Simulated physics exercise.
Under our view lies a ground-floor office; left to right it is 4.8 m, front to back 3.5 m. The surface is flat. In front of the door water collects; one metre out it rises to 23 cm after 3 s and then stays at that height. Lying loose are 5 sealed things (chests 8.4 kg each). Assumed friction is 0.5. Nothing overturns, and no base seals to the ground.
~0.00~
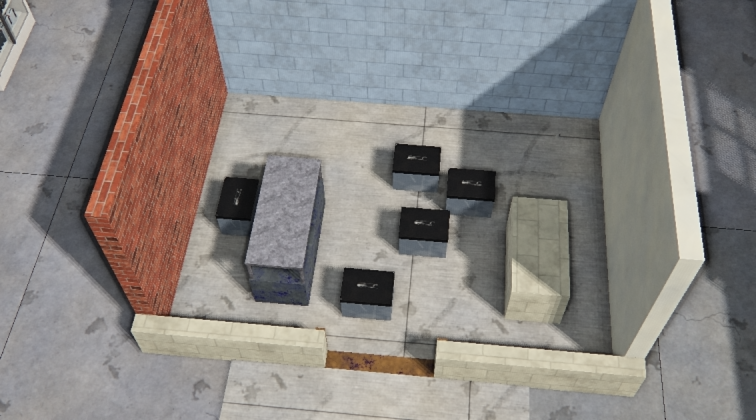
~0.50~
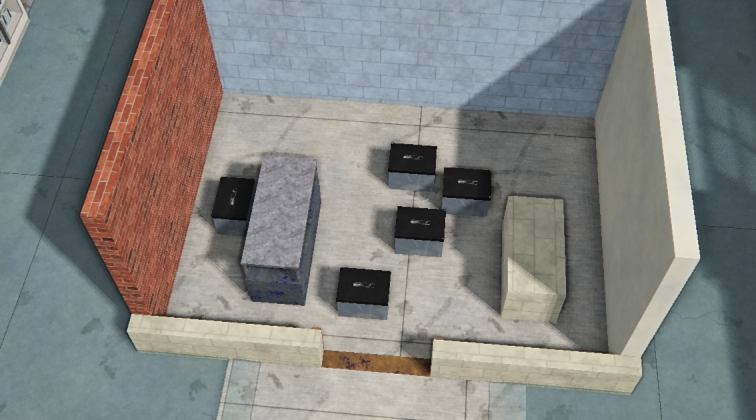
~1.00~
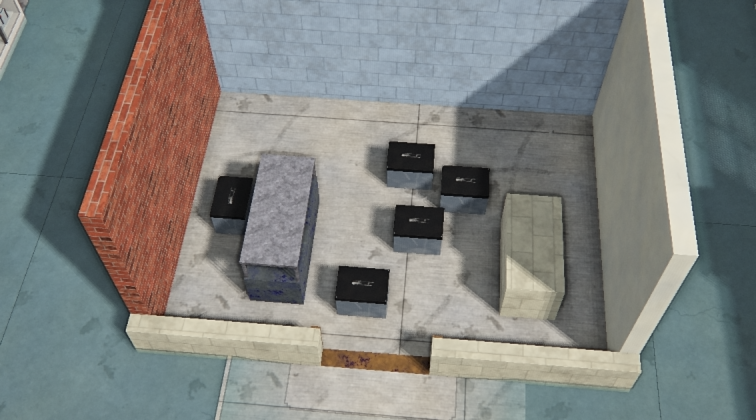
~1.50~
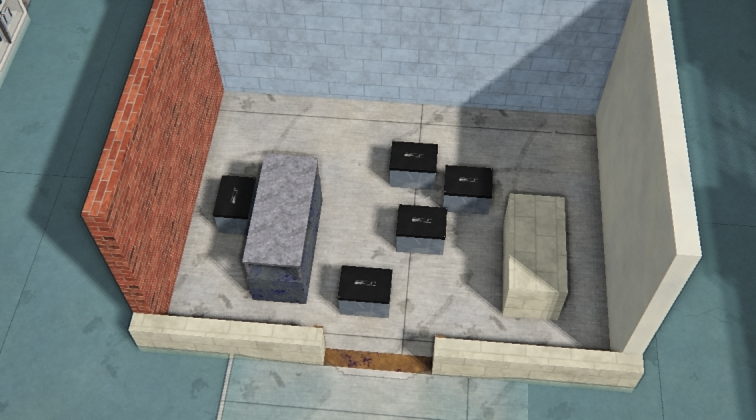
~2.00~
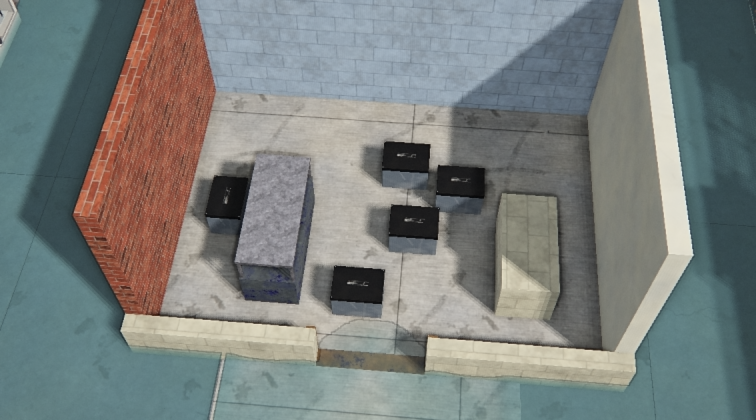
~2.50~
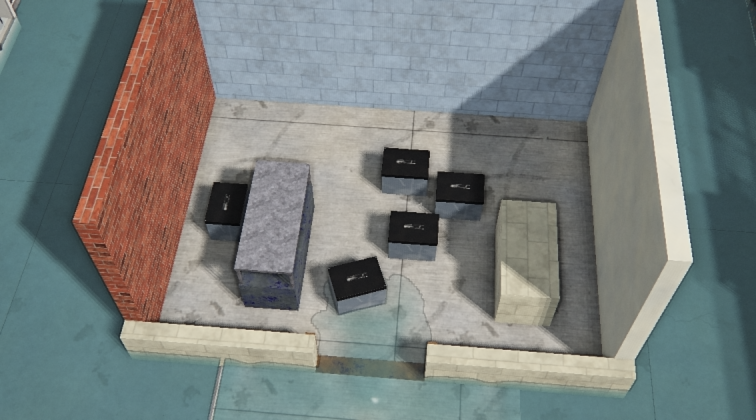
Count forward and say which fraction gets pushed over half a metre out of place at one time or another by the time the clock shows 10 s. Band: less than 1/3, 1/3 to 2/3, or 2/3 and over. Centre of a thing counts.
My guess is it lands in the top band.
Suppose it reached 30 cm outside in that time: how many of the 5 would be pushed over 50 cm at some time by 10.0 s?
5.
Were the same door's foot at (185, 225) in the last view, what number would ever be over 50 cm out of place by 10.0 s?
Then it comes to 2.
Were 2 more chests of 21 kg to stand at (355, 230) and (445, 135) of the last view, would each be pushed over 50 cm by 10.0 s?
First one goes beyond it, second one goes beyond it.
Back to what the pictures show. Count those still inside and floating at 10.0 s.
Tally: 5 of them.
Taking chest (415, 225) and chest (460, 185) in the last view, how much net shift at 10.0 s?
Respectively 140 and 200 cm.
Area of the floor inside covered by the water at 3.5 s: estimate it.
Somewhere about 4.0 m2, give or take.
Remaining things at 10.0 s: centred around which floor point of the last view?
I'd say about (419, 242) in the last view.
After 3.5 s 1 of 5 are over 50 cm from their spots; 0 afloat.
After 4.5 s 2 of 5 are over 50 cm from their spots; 1 afloat.
After 7.0 s 4 of 5 are over 50 cm from their spots; 3 afloat.
After 10.0 s 5 of 5 are over 50 cm from their spots, and 5 have been at some point; 5 afloat.
